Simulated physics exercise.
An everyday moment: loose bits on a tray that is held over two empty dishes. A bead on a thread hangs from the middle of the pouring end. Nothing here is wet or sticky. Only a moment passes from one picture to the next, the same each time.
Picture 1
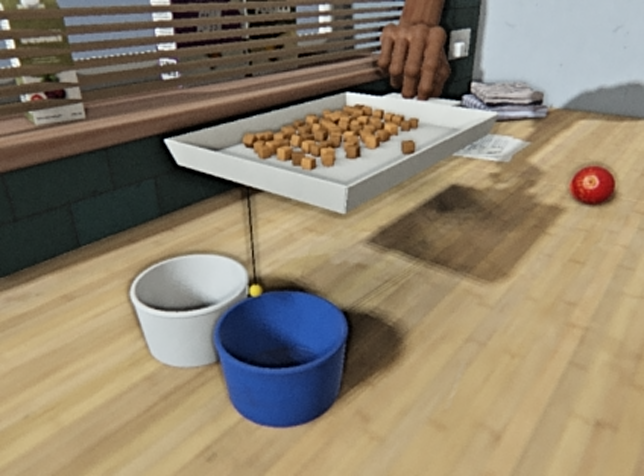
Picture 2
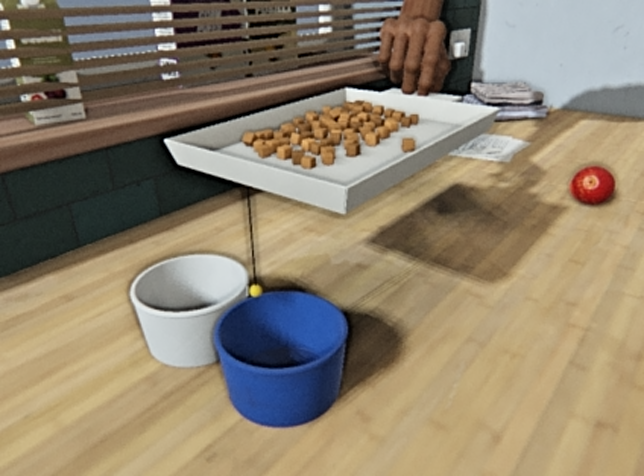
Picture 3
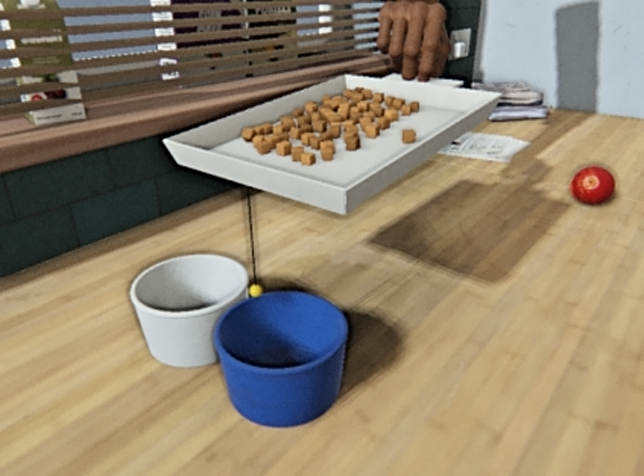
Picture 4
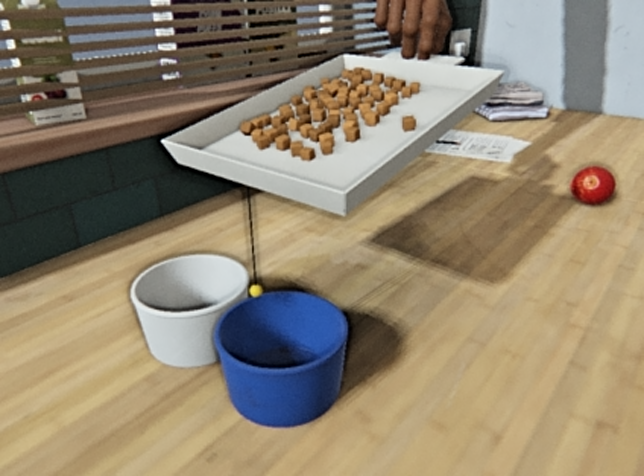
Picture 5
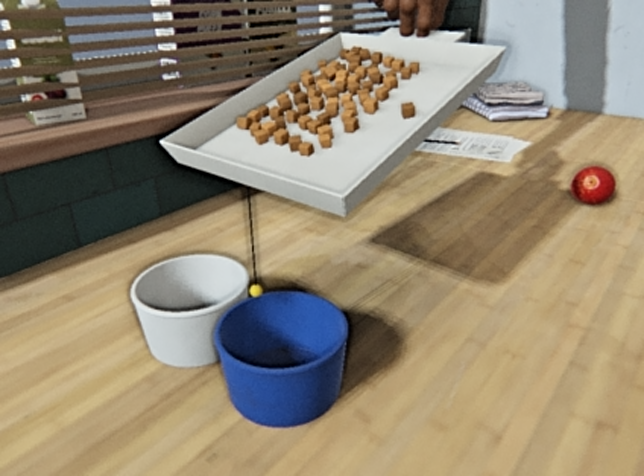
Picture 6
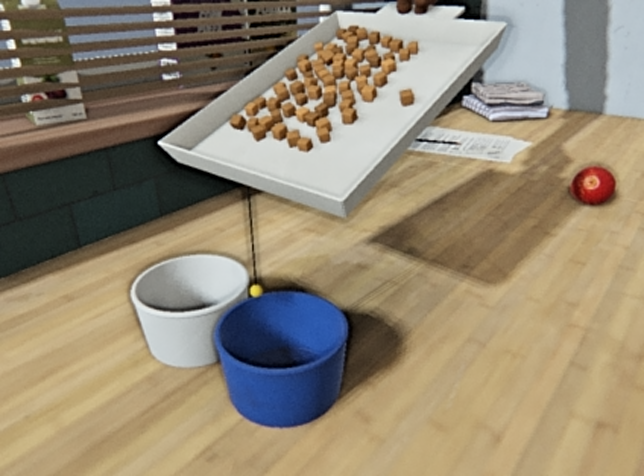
On a wooden counter, a hand raises one end of a tray of brown cubes.
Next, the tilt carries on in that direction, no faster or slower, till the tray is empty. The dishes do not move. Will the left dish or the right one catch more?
The right one ends fuller.
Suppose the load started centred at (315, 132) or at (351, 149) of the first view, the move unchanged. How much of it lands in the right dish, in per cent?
About 30 and 20 per cent.
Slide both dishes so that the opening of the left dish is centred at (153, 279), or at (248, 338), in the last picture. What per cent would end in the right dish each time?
Roughly 50 per cent, and 10 per cent.
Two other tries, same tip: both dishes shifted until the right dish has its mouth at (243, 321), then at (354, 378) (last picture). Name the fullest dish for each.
The first try: The right dish. The second: Left.
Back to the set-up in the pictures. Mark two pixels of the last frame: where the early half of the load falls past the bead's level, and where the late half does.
Around (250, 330) and then (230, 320).
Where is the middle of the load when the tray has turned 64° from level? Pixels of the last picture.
At about (250, 164).
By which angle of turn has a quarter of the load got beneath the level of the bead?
Near 85 degrees.
Soon, tray tipped steeply; nearly all on the tray; a small part in the air.
A while on, tray tipped past a quarter turn; about two thirds on the tray; a small part in the right dish; about a quarter outside both; a small part in the air.
Towards the end, tray tipped past a quarter turn; about a third in the right dish; a small part in the left dish; about two thirds outside both.
Finally, tray tipped past a quarter turn; about a third in the right dish; a small part in the left dish; about two thirds outside both.
